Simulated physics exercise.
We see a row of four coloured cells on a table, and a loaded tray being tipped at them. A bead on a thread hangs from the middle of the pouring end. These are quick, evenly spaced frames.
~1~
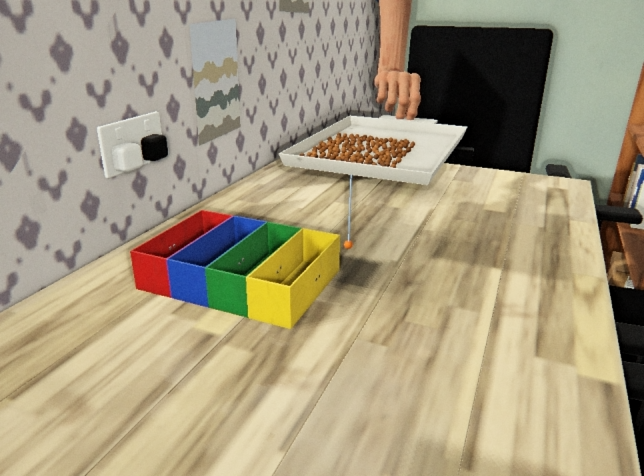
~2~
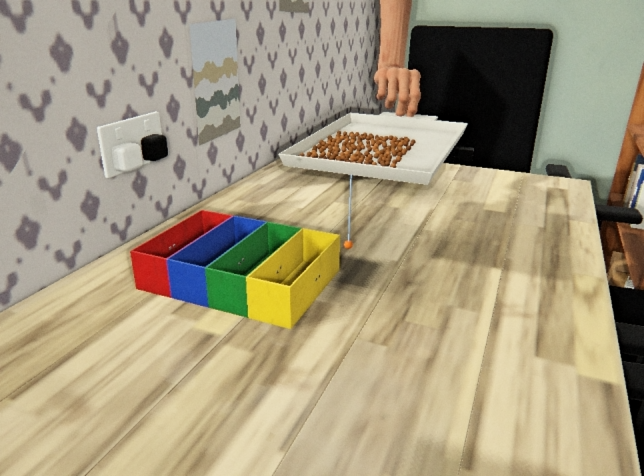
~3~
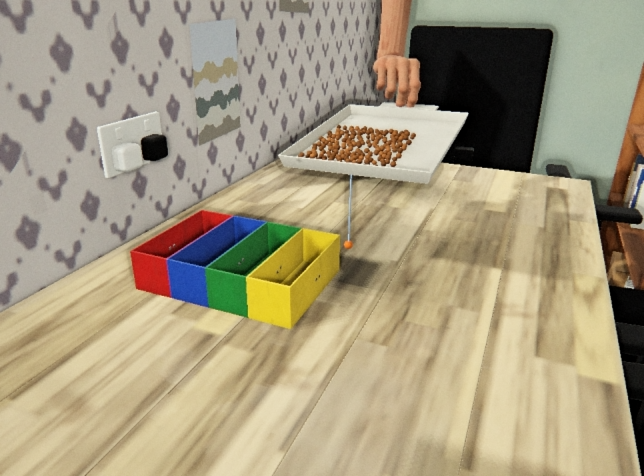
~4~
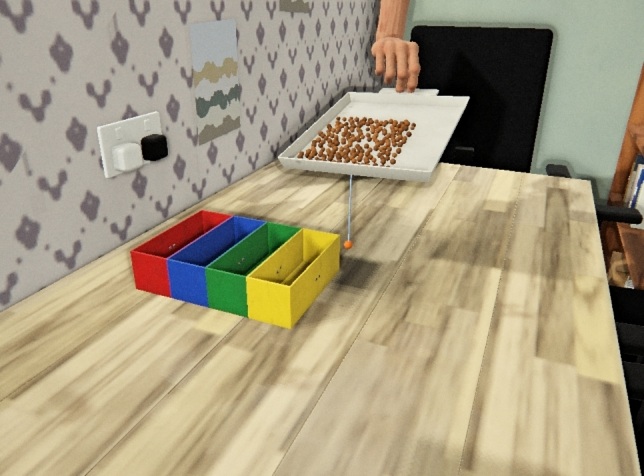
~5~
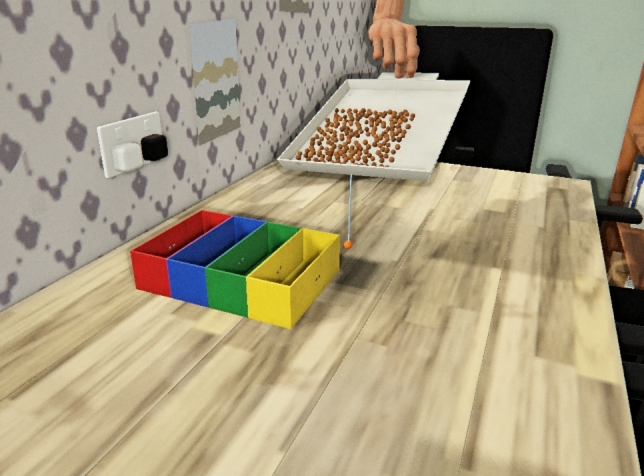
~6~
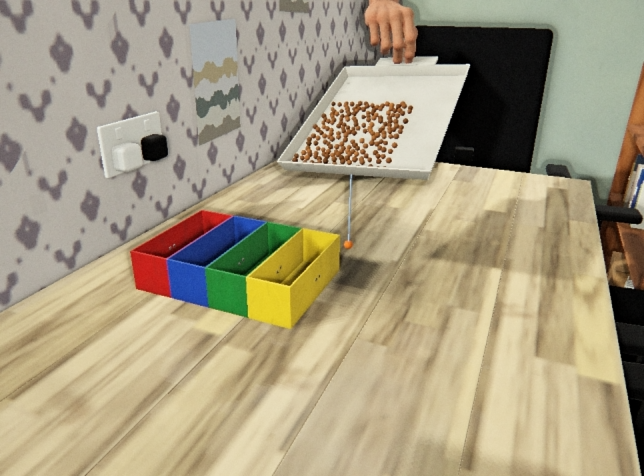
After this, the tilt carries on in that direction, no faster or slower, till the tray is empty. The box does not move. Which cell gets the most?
The yellow cell gets the most.
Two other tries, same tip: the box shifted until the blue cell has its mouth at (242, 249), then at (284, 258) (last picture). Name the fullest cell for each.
First the green one, then the blue cell.
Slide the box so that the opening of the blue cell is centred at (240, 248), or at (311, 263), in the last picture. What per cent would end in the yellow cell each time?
Near 30 % and 0 %.
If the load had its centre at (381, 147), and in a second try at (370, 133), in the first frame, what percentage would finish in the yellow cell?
The first gives 40 %, the second 60 %.
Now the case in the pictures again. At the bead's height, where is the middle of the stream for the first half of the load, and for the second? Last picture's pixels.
Early half (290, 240), late half (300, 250).
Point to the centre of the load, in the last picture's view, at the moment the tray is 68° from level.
Around (318, 165).
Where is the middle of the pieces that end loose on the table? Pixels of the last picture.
Near (332, 319).
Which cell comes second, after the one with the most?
Next in line is the green one.
Just after the last frame, tray tipped steeply; the larger part on the tray; about a tenth in the yellow cell; just a few in the green cell; about a tenth falling or outside the box.
A moment on, tray tipped past a quarter turn; roughly half in the yellow cell; roughly a quarter in the green cell; roughly a third falling or outside the box.
Further on, tray tipped past a quarter turn; roughly half in the yellow cell; roughly a quarter in the green cell; roughly a quarter falling or outside the box.
When it is over, tray tipped past a quarter turn; roughly half in the yellow cell; roughly a quarter in the green cell; not one in the blue cell; not one in the red cell; roughly a quarter outside the box.
